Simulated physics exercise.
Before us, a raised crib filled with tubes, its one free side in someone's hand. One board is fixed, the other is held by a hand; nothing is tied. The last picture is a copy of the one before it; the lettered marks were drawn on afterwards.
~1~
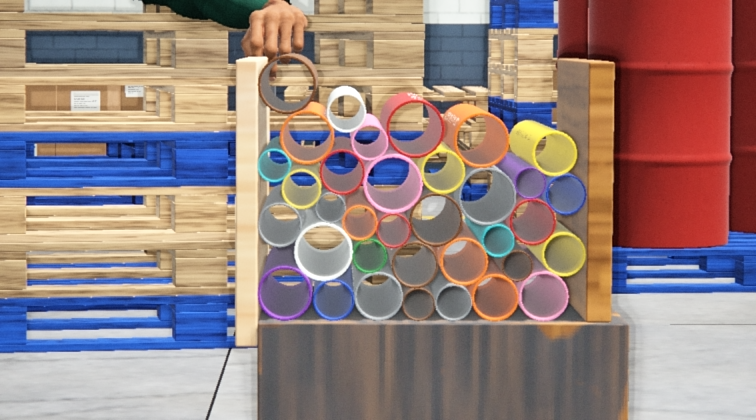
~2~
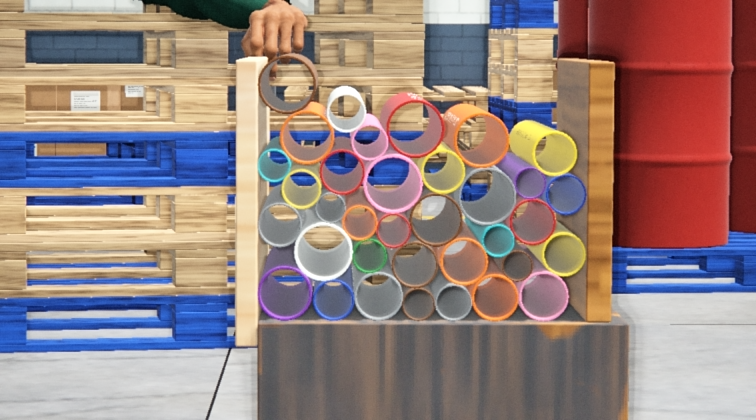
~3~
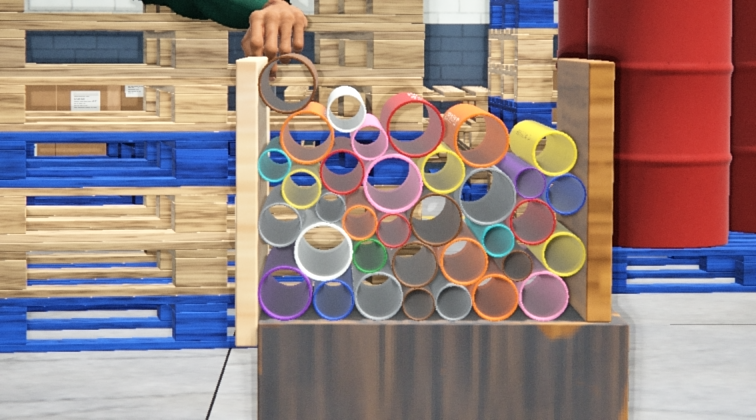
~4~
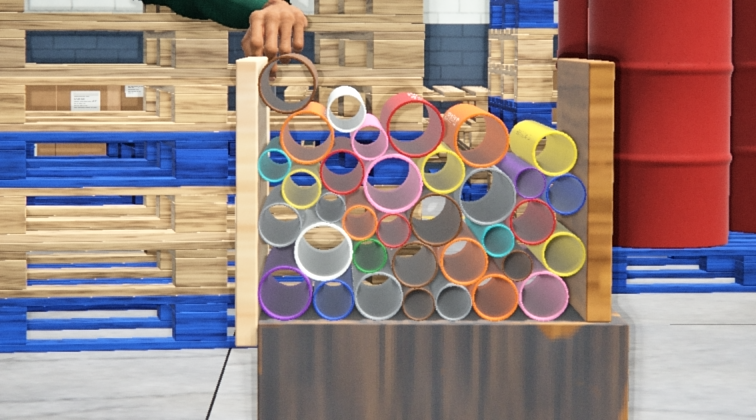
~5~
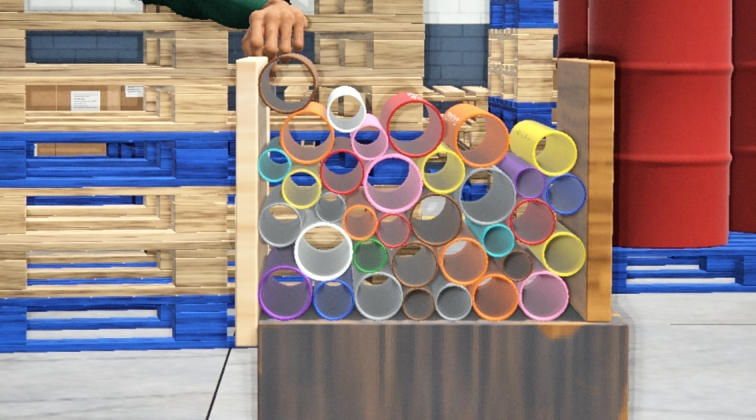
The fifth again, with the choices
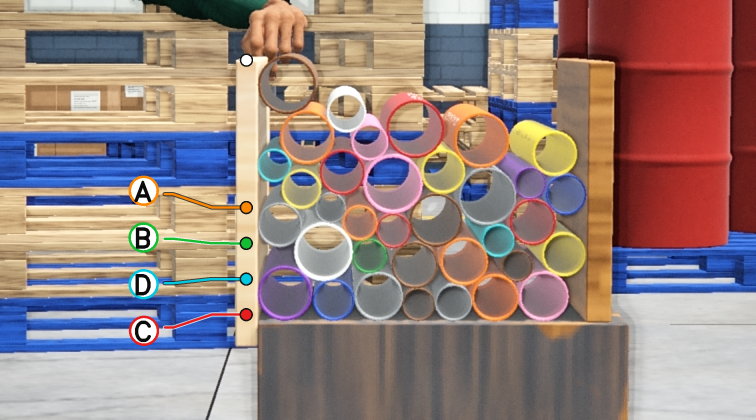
A hand in a dark green sleeve grips the top of the pale left side board of a raised crib, seen straight on in a warehouse. Between the boards lie stacked tubes in orange, pink, grey, yellow, purple and white, a brown one at upper left, with wooden and blue pallets behind and red drums at right. Nothing visibly moves, the hand, tubes and camera all staying still.
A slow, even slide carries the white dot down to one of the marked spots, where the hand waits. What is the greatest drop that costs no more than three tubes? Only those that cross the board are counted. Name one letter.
It can be let down to A.
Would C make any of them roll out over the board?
Yes, at C.
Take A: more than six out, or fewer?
It loses fewer than six.
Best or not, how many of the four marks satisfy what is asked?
One of them.
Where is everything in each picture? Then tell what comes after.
A pink tube (393, 184); a yellow tube (443, 172); a red tube (416, 129), in the first picture.
A red tube (416, 129); side board (254, 190), in the second picture.
A purple tube (285, 293); an orange tube (494, 298), in the third picture.
A grey tube (280, 225); a grey tube (331, 208), in the fourth picture.
A pink tube (393, 184); a yellow tube (443, 172); a red tube (416, 129), in the fifth picture.
On the marked copy, A at (246, 207); B at (246, 243); C at (246, 315); D at (246, 279); the white dot at (246, 60).
With A. Early on, top of the board (258, 130).
Further on, top of the board (258, 206).
At the end, top of the board (258, 207), three out over the board.
As for the rest, B four out over the board; C more than three out over the board; D more than three out over the board.
